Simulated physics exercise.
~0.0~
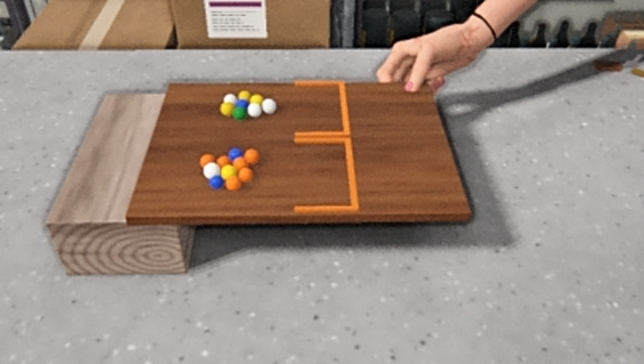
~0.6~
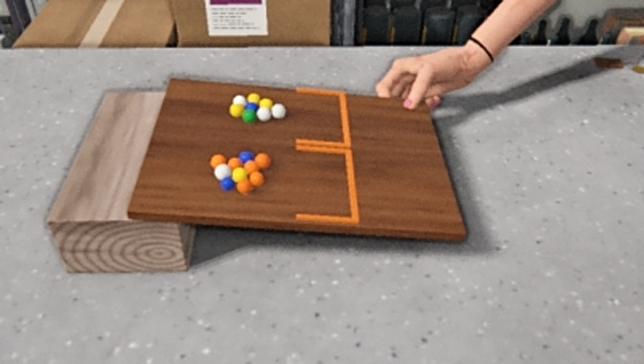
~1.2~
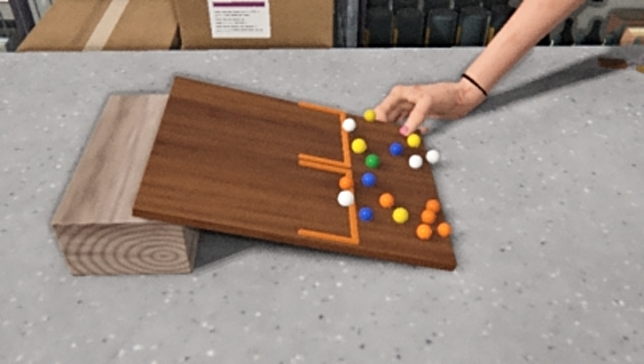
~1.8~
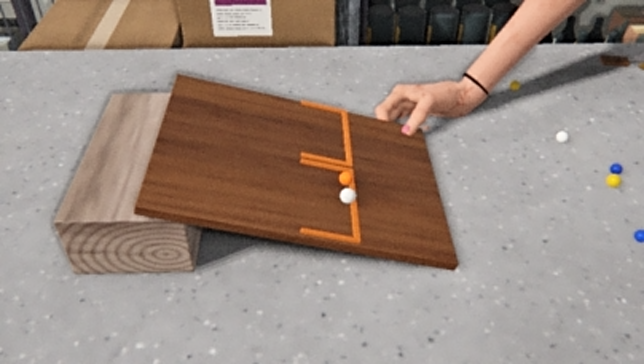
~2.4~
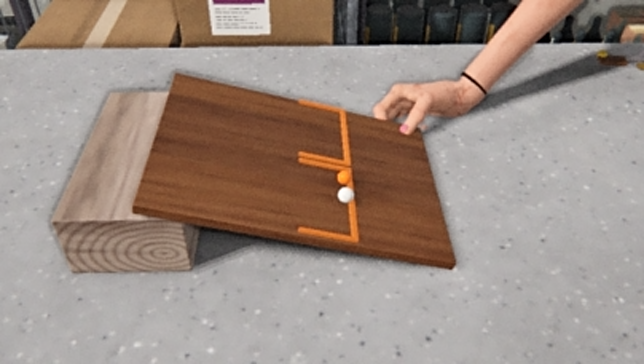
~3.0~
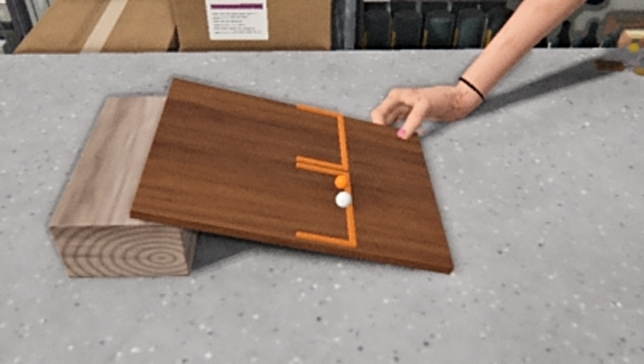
We see a hand lower one end of a wooden board propped on a block, and two clusters of colorful balls roll right, most crossing the orange strips and leaving the board, while one orange and one white ball stay resting against a strip.
